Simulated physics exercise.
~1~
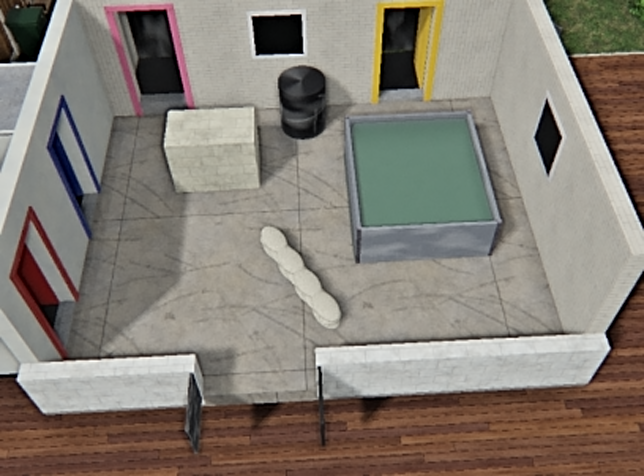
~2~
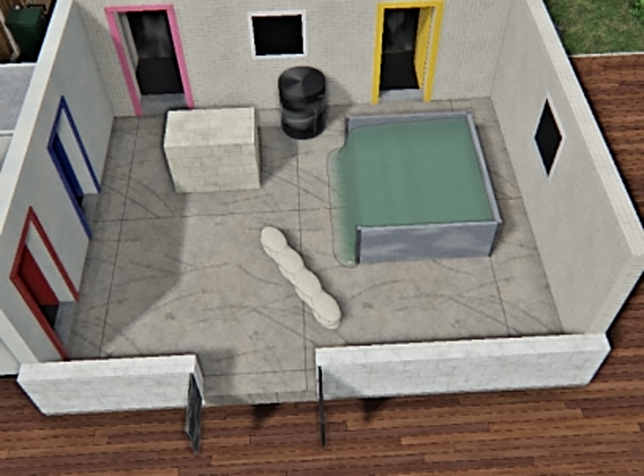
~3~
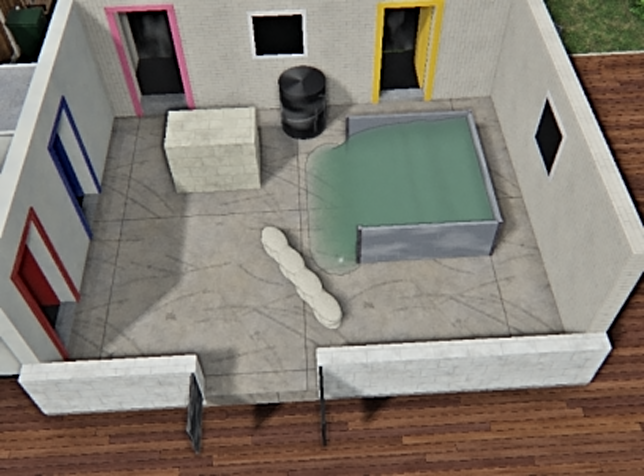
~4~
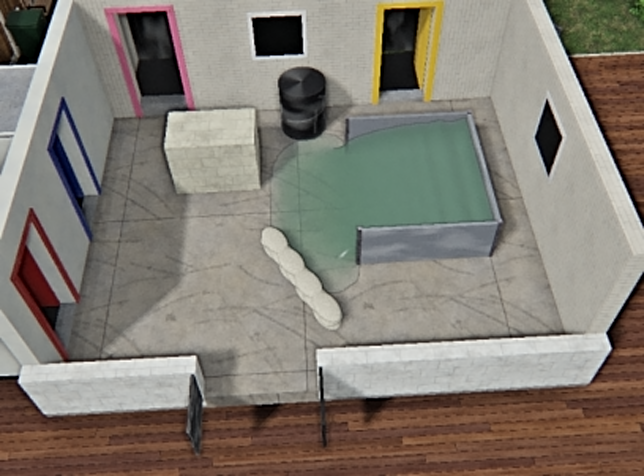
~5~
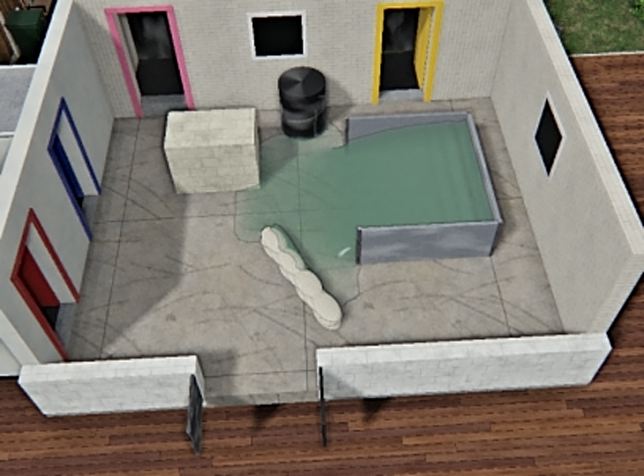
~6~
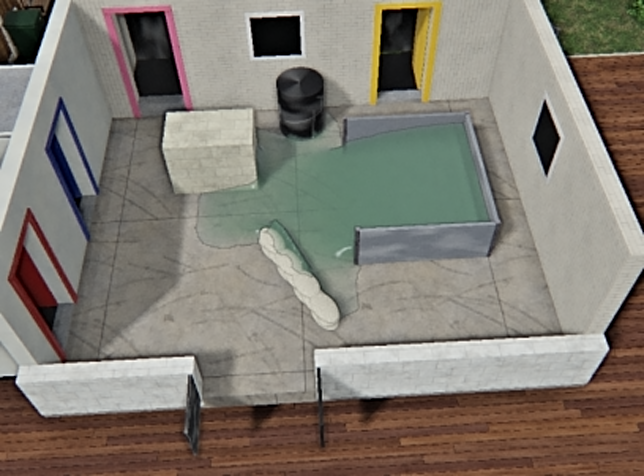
Green water spreads leftward out of a grey-walled tank on the right as its left side gives way, in a walled, stone-floored court seen from above. Pink and yellow doorways stand at the back beside a black barrel, blue and red ones at left, with a pale block and a lumpy white barrier between. The water passes the barrel, reaches the block and curls around the barrier's upper end, while the camera stays still.
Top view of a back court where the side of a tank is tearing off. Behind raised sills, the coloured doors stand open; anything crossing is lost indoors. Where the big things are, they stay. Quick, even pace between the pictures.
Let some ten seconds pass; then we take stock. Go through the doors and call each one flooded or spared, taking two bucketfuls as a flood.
Yellow door: Spared, pink door: Spared, red door: Flooded, blue door: Flooded.
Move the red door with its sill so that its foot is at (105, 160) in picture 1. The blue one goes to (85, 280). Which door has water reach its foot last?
It would be the door marked yellow, I think.
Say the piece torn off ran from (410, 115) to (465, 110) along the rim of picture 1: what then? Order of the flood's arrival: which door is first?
I'd go with the yellow one.
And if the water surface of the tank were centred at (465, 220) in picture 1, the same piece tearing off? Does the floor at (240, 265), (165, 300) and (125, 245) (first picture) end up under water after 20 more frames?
The first spot ends up left untouched, the second sodden and the third sodden.
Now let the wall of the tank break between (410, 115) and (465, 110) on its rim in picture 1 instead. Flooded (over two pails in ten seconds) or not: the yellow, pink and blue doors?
Yellow exceeds the limit, pink stays within the limit, blue stays within the limit.
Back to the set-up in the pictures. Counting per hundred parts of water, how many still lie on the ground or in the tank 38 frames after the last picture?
Around 80 in a hundred.
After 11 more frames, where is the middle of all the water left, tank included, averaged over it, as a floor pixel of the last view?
I'd point to (296, 205).
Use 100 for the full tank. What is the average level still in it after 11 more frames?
That would be roughly 28 per cent.
A moment on, water covers 40 % of the floor; the yellow door not reached, the pink door wet at the sill, nothing in, the red door not reached, the blue door over two buckets in.
Next, water covers 60 % of the floor; the yellow door not reached, the pink door wet at the sill, nothing in, the red door wet at the sill, nothing in, the blue door far over two buckets in.
Then, water covers 75 % of the floor; the yellow door wet at the sill, nothing in, the pink door wet at the sill, nothing in, the red door over two buckets in, the blue door far over two buckets in.
Later, water covers 95 % of the floor; the yellow door wet at the sill, nothing in, the pink door wet at the sill, nothing in, the red door far over two buckets in, the blue door far over two buckets in.
In the end, water covers 95 % of the floor; the yellow door wet at the sill, nothing in, the pink door wet at the sill, nothing in, the red door far over two buckets in, the blue door far over two buckets in.
